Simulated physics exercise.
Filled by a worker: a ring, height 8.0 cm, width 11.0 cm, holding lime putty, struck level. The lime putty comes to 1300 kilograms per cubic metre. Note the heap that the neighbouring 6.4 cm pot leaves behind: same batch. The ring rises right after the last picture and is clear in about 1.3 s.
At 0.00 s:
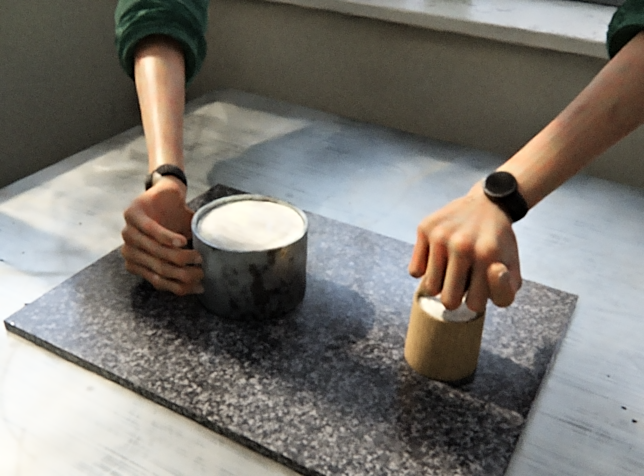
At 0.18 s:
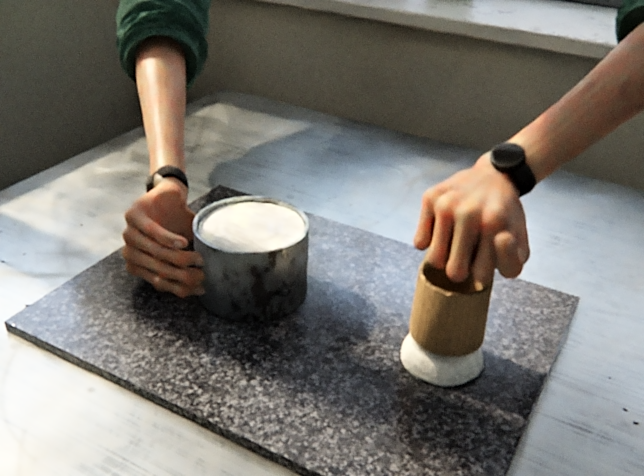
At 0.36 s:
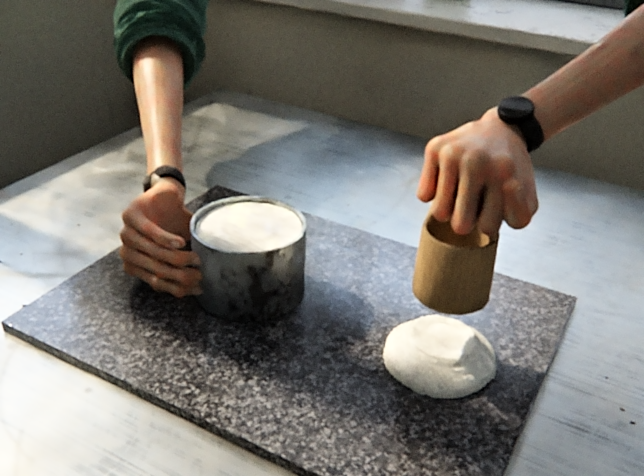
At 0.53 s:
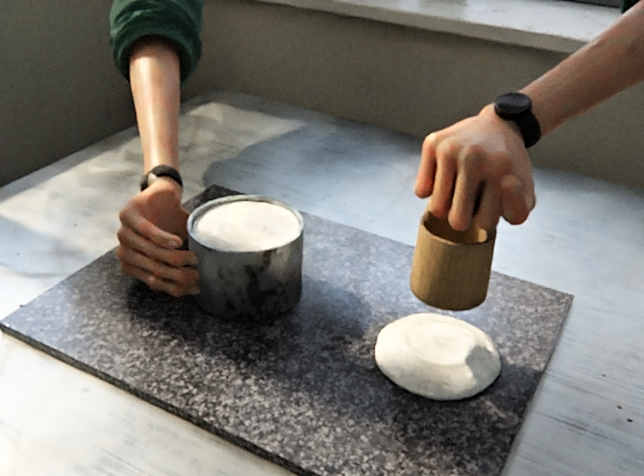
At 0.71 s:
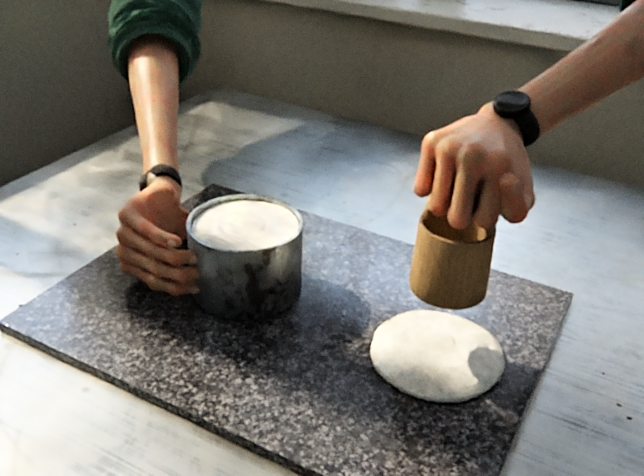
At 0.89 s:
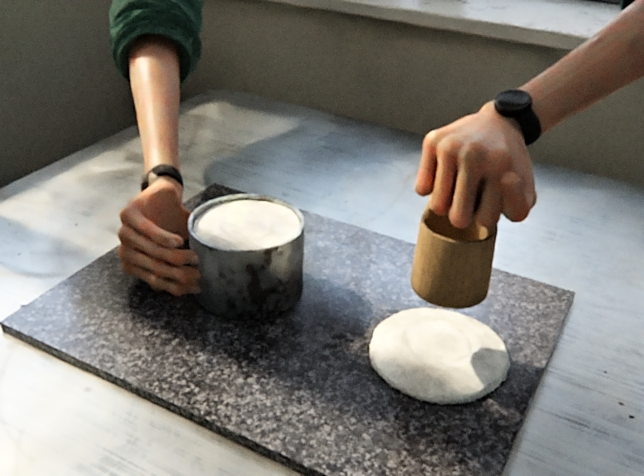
A small wooden pot was lifted straight up by the hand on the right, leaving a pale, wet heap that slumped and spread into a flat round, while the other hand held a filled metal ring still.
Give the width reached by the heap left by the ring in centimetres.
My figure is roughly 27.0 cm.
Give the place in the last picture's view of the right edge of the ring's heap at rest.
Roughly at pixel (373, 298).
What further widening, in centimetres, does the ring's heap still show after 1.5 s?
It comes to roughly 7.5 cm.
After 1.2 s, the ring is up 1.7 cm; the lime putty has come down 0.5 cm to 7.5 cm and is 13 cm wide.
After 1.5 s, the ring is up 4.6 cm; the lime putty has come down 3.9 cm to 4.1 cm and is 19 cm wide.
After 1.9 s, the ring is up 8.5 cm; the lime putty has come down 5.4 cm to 2.6 cm and is 23 cm wide.
After 2.3 s, the ring is clear; the lime putty has come down 5.6 cm to 2.4 cm and is 25 cm wide.
After 4.8 s, at rest, the ring is clear; the lime putty has come down 5.8 cm to 2.2 cm and is 27 cm wide.
